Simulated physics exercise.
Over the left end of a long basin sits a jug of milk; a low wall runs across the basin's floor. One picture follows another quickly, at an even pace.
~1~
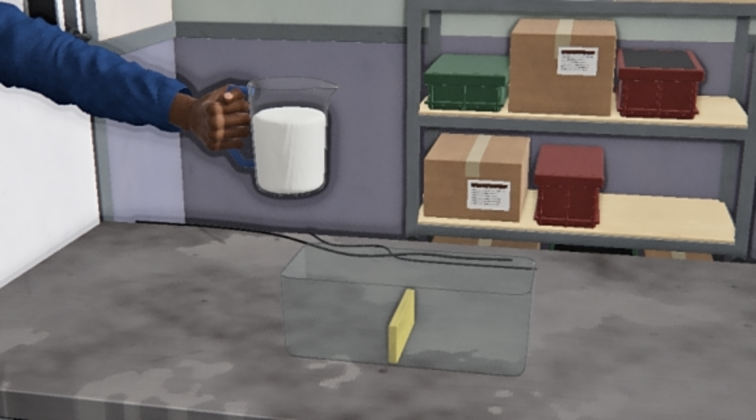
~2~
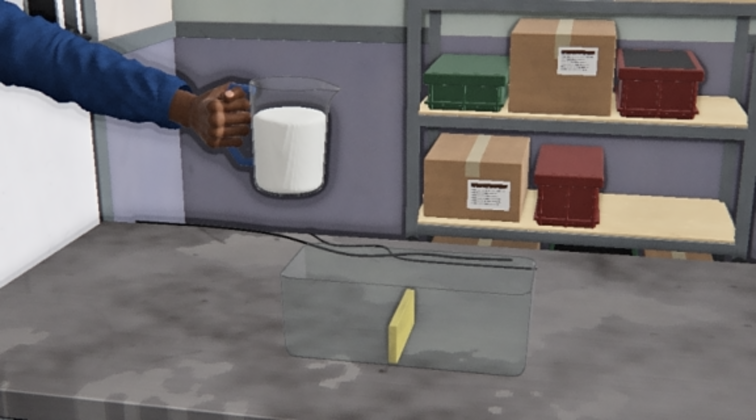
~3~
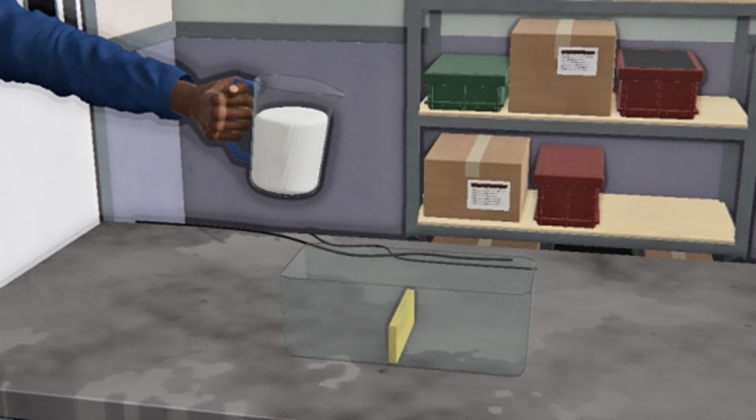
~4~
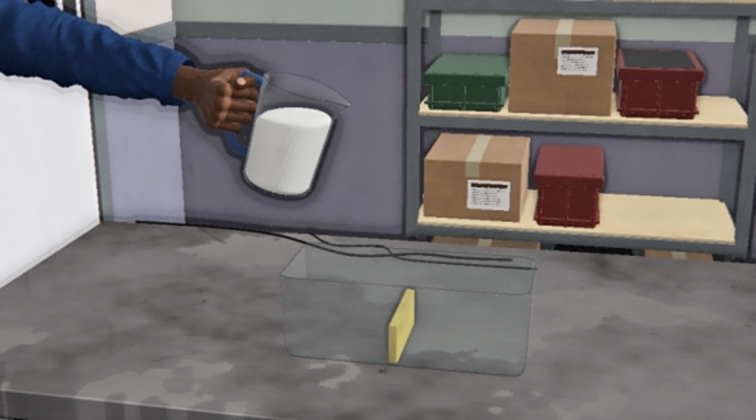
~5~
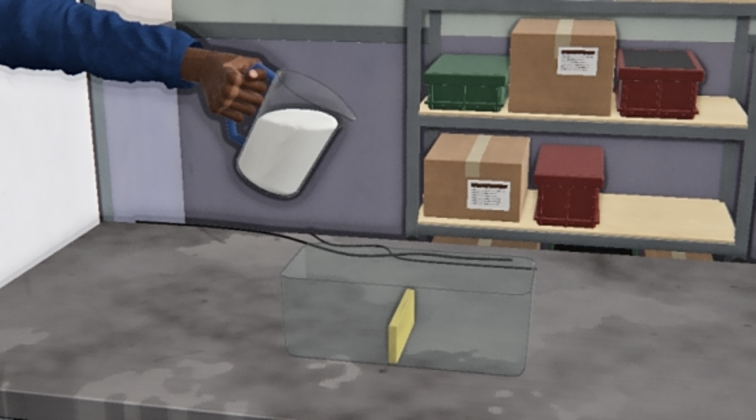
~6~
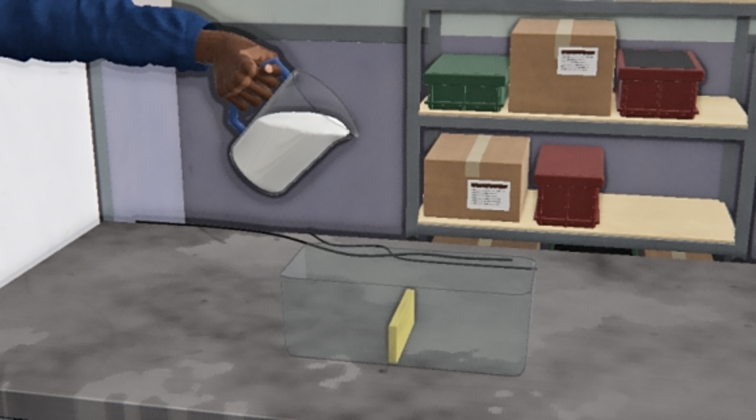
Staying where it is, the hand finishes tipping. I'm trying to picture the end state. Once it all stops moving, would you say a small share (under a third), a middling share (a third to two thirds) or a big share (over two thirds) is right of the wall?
A small share, under a third.
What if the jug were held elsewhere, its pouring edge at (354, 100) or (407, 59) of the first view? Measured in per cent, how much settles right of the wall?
The first gives 35 %, the second 85 %.
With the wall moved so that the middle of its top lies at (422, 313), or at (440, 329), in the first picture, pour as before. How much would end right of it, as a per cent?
It would come to roughly 5 per cent the first time and roughly 15 per cent the second.
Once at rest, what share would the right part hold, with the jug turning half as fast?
About 45 per cent would end up there.
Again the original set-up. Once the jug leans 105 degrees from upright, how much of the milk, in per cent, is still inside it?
Some 60 in a hundred has yet to spill out.
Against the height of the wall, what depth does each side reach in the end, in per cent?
I'd put the left at about 50 and the right at about 10.
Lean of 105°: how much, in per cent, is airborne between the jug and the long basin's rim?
Something close to 30 percent of it.
A moment on, the jug is tipped right over and 61 per cent is still to pour, 7 is left of the wall and 4 right of it.
Next, the jug is tipped right over and 10 per cent is still to pour, 65 is left of the wall and 9 right of it.
Then the jug is tipped right over and 0 per cent is still to pour, 72 is left of the wall and 10 right of it.
Later the jug is tipped right over and 0 per cent is still to pour, 76 is left of the wall and 12 right of it.
At rest 76 per cent lies left of the wall, 12 right of it and 12 outside.
